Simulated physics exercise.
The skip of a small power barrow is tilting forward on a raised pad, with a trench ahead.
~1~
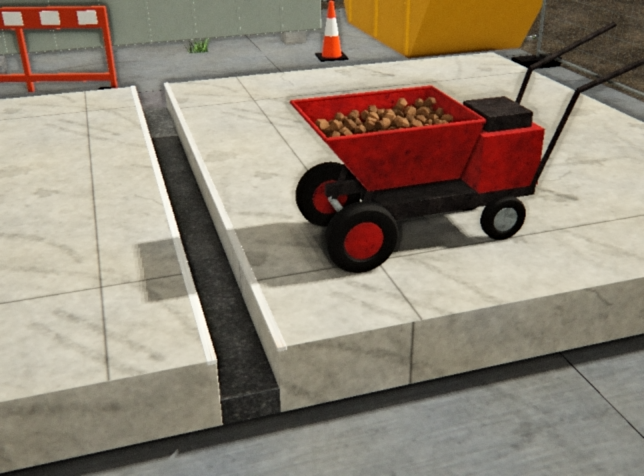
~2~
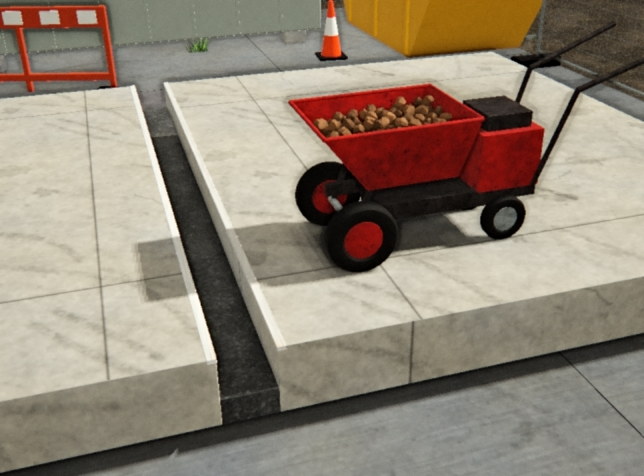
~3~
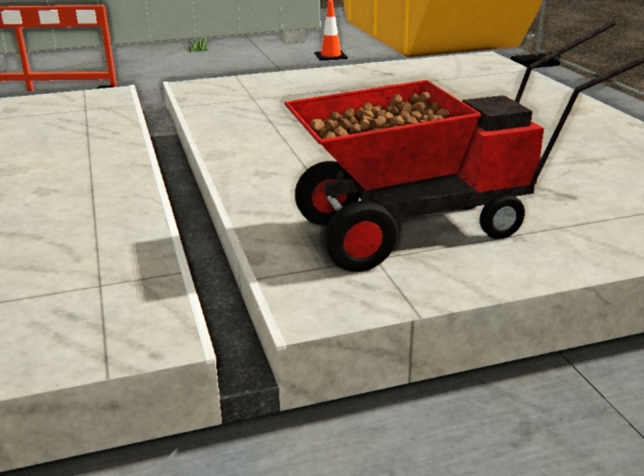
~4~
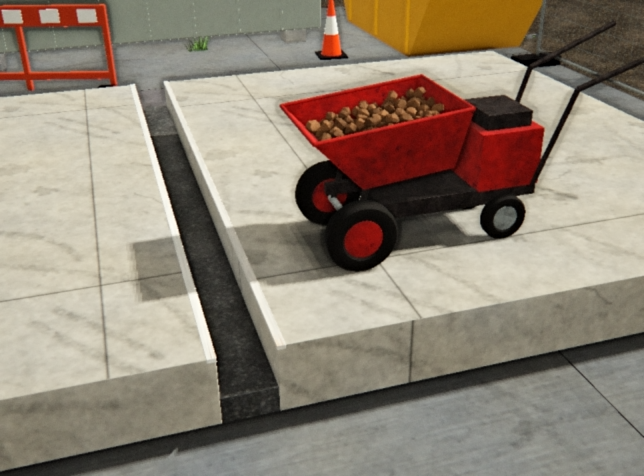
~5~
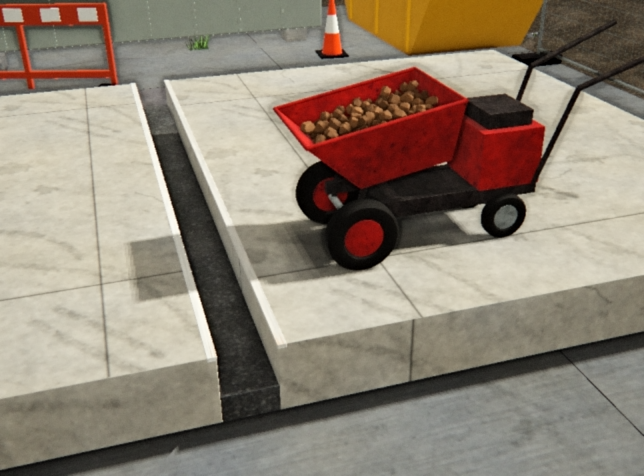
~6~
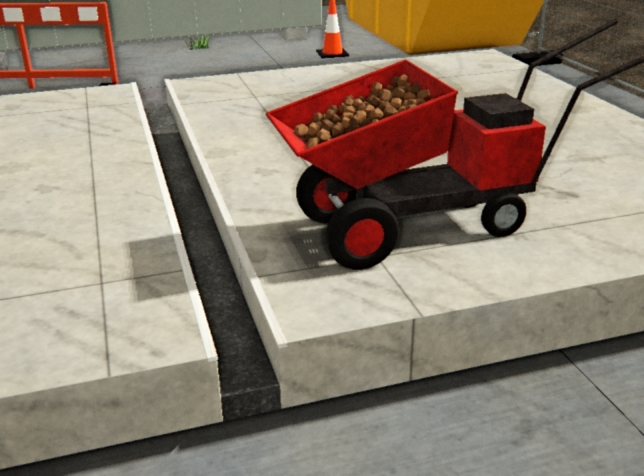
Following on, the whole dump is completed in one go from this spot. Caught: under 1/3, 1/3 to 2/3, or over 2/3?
Over 2/3.
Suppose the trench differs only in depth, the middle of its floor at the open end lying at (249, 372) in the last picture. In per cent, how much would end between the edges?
60 %.
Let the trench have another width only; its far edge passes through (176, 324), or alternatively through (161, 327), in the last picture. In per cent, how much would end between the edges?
You'd get 100 % in the first case and 100 % in the second.
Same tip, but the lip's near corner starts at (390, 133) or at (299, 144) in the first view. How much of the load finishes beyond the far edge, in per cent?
In order, 0 % followed by 50 %.
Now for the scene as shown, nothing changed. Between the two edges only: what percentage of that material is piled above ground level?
Roughly 5 %.
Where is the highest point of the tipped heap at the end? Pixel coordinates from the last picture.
In the last picture, the peak is close to (157, 272).
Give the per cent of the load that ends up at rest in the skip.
Close to 5 in a hundred.
Soon after the last picture, skip tipped steeply; all in the skip.
A little later, skip tipped right over; about two thirds in the skip; about a quarter in or heaped over the trench; a stray few beyond it; a stray few falling.
Later still, skip tipped right over; a small part in the skip; most in or heaped over the trench; a small part beyond it.
By the end, skip tipped right over; a stray few in the skip; most in or heaped over the trench; a small part beyond it.
